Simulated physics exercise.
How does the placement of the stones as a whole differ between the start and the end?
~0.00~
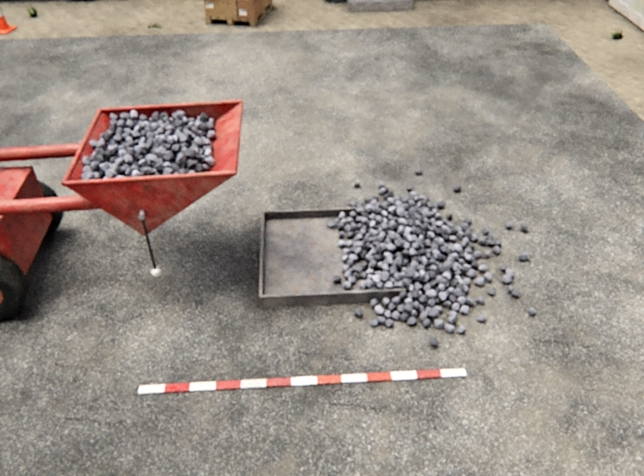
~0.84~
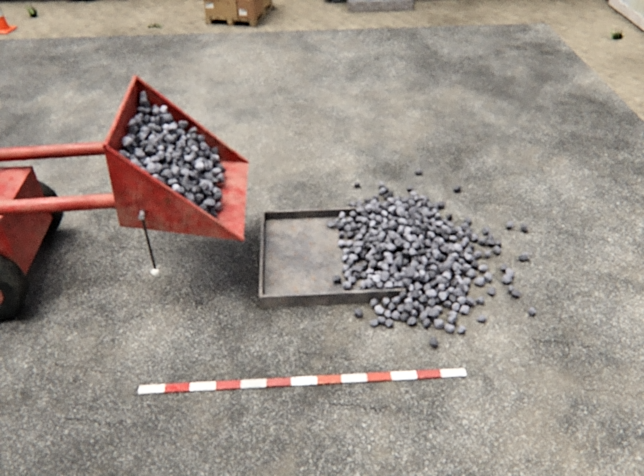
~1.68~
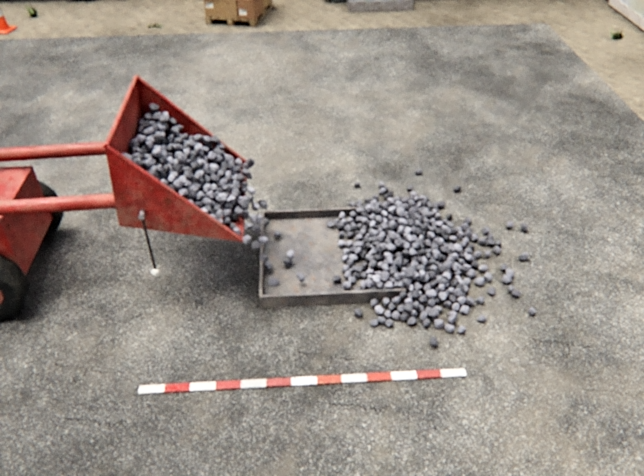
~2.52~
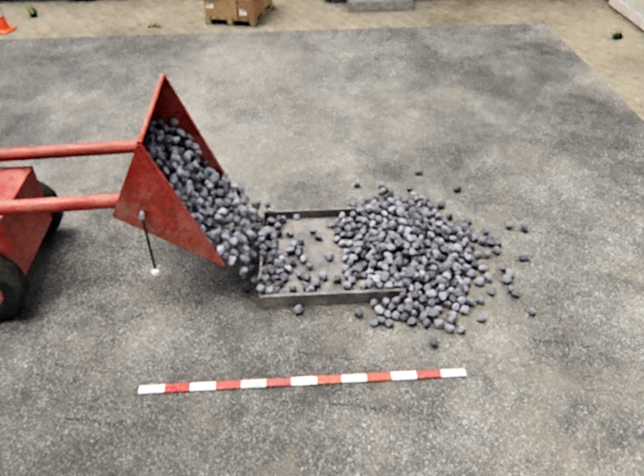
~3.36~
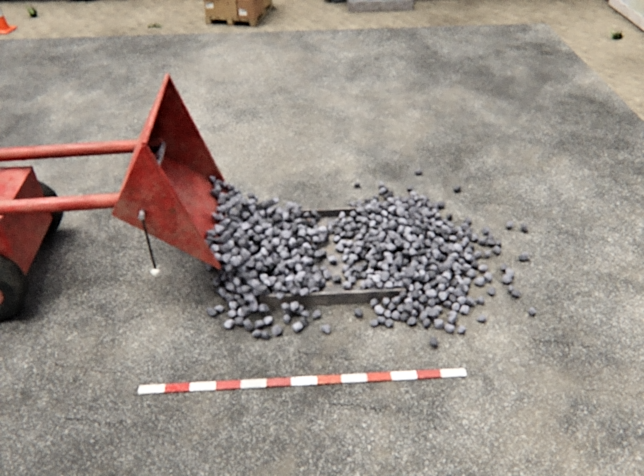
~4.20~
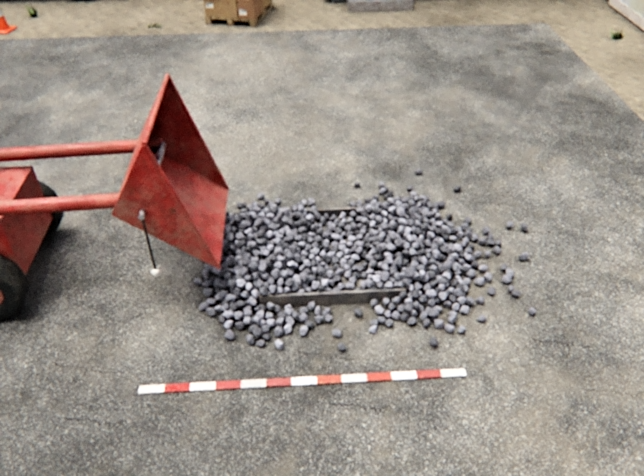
At the start the stones are split between the raised bucket on the left and a loose heap on the right. At the end they all lie on the floor and in the tray as one broad heap, so their middle is farther right and lower in the view.
